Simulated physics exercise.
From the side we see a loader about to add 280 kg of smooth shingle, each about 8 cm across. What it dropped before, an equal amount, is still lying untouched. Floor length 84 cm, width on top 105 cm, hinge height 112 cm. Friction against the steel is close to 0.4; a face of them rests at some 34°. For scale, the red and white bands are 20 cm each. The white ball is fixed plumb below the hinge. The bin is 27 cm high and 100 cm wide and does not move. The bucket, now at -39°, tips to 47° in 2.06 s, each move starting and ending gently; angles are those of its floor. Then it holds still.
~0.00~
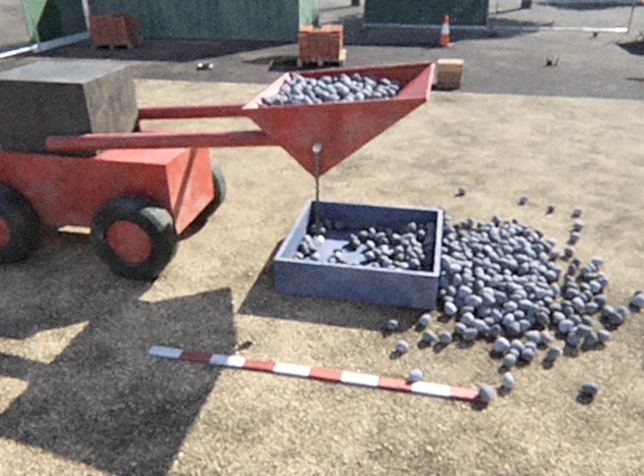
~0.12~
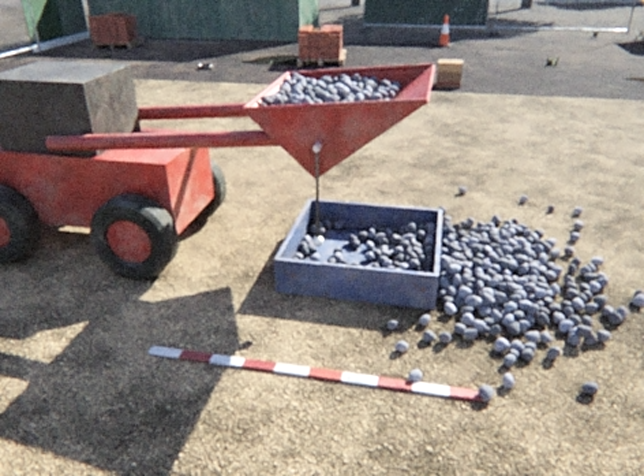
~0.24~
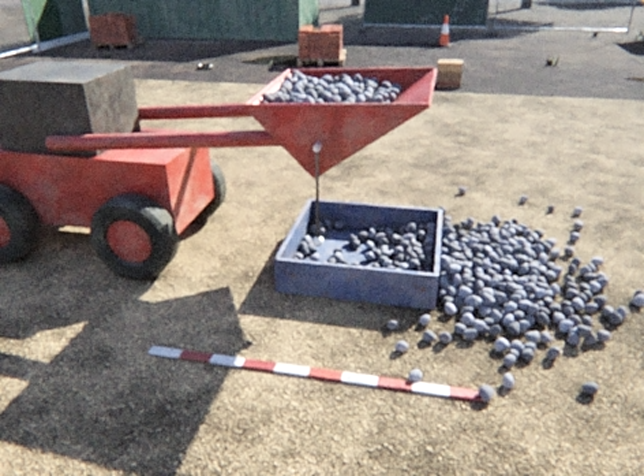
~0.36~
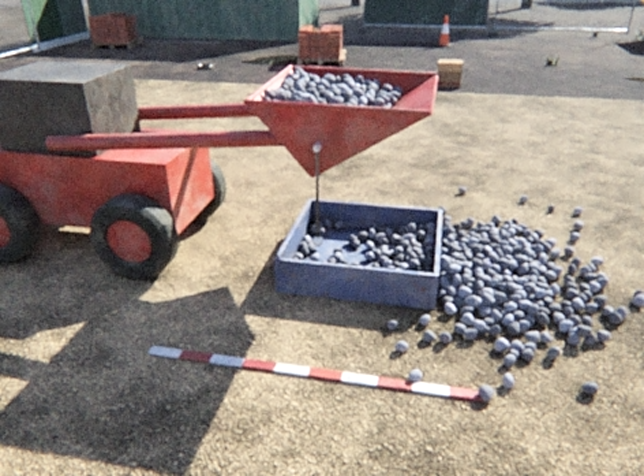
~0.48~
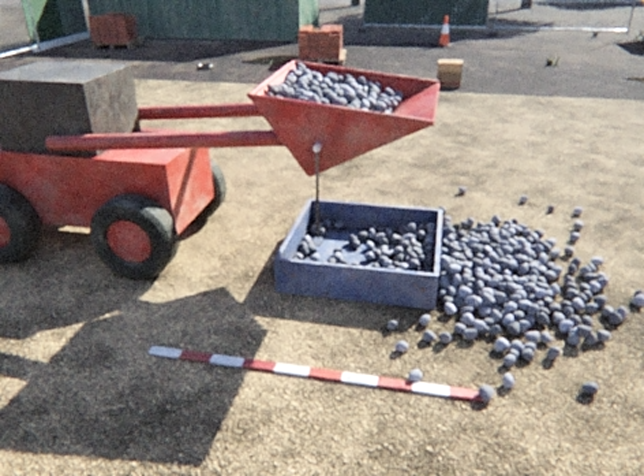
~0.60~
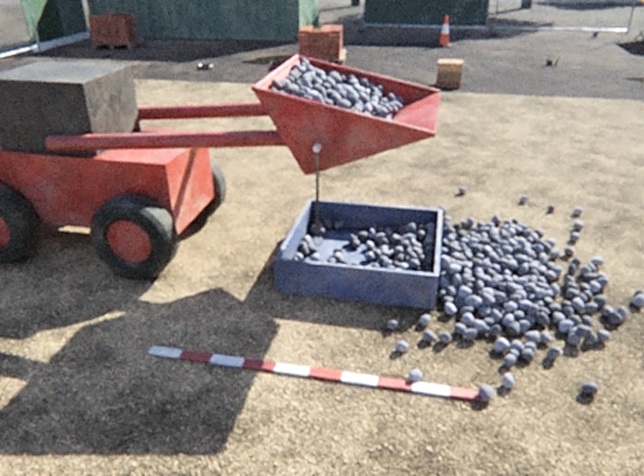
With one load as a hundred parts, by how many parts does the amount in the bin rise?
Close to 58 parts in a hundred.
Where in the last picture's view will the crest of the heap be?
Around (423, 236).
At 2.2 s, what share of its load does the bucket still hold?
It holds some 0 per cent.
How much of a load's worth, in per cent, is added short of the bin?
About 0 per cent.
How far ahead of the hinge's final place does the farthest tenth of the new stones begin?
About 110 cm.
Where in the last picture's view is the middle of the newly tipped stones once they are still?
Around (419, 253).
After 1.5 s the floor is at 33°; in per cent of one load, 87 in the bucket, 38 in the bin, 75 beside or beyond the bin; the foremost stones are past the picture's edge.
After 2.2 s the floor is at 47°; in per cent of one load, 2 in the bucket, 90 in the bin, 108 beside or beyond the bin; the foremost stones are past the picture's edge.
After 2.5 s the floor is at 47°; in per cent of one load, 0 in the bucket, 84 in the bin, 116 beside or beyond the bin; the foremost stones are past the picture's edge.
After 5.1 s the floor is at 47°; in per cent of one load, 0 in the bucket, 84 in the bin, 116 beside or beyond the bin; the foremost stones are past the picture's edge. Net gain in the bin, 58.
